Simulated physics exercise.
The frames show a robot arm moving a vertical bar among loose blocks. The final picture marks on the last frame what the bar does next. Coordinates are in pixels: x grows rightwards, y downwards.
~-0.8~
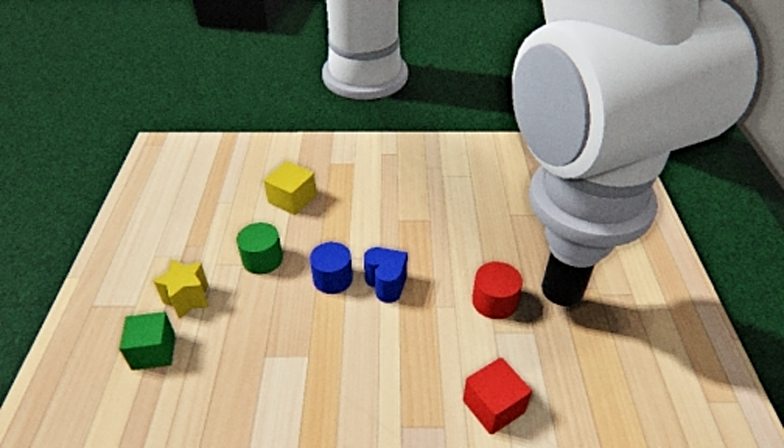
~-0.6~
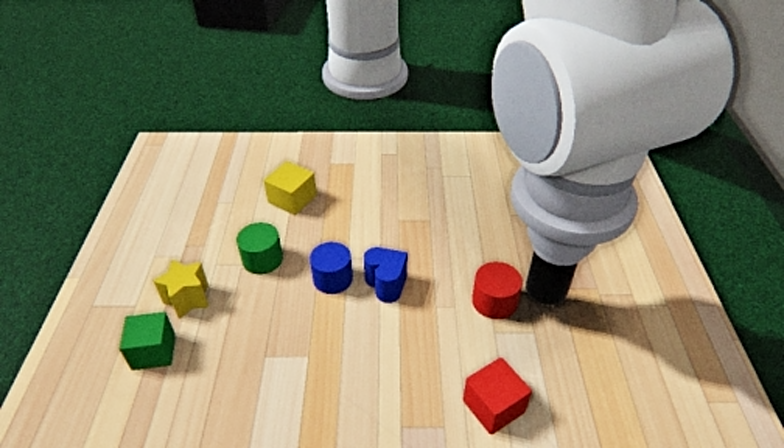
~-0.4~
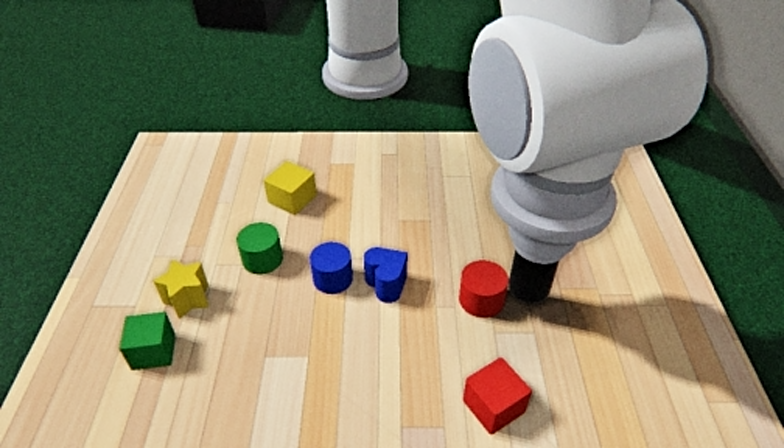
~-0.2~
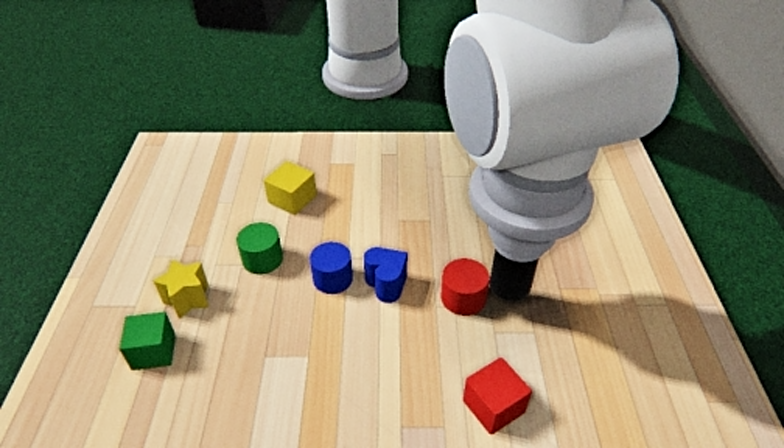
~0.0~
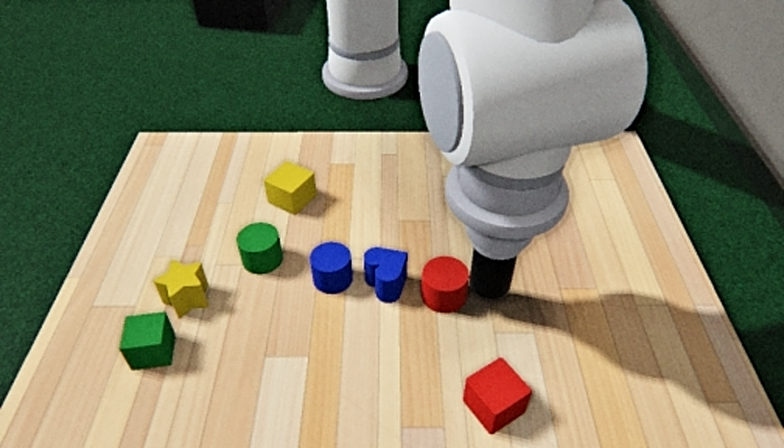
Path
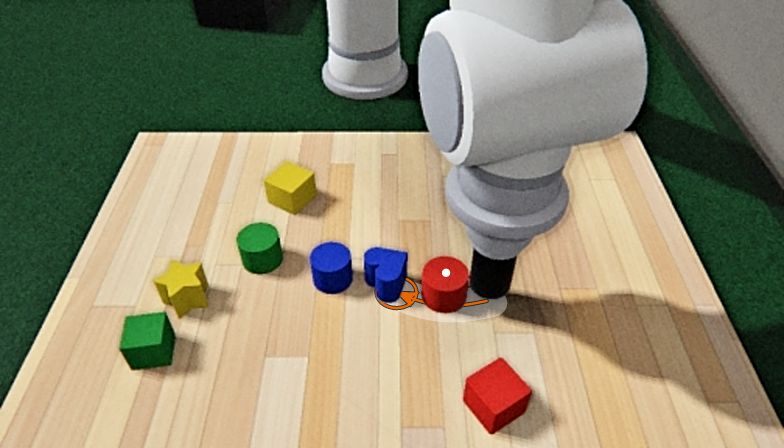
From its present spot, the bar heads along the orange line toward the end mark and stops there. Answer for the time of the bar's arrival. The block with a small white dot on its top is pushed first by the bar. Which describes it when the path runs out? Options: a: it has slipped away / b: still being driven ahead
It's b.
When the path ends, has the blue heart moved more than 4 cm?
That would be a yes.
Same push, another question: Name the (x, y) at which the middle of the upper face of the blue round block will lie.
Pixel (297, 247).
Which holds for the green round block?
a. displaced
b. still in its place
Letter b.
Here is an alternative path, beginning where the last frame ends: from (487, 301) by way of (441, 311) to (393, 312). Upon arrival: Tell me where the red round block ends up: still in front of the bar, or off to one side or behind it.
I'm fairly sure the red round block rides along ahead of the bar to the very end.
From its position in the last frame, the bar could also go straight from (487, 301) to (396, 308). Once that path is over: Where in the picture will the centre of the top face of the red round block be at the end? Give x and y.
It should be at (363, 264) by then.
Path on the board, from (487, 301) through (456, 306) and (425, 302) to (397, 292); the dot is on the red round block.
The first path, step by step. Halfway along, bar at (441, 289); blue round block at (326, 255); blue heart at (364, 254), turned 20° clockwise; red round block at (399, 270).
At the end, bar at (397, 276); green round block in place; blue round block at (297, 247); blue heart at (332, 232), turned 15° clockwise; red round block at (361, 252).
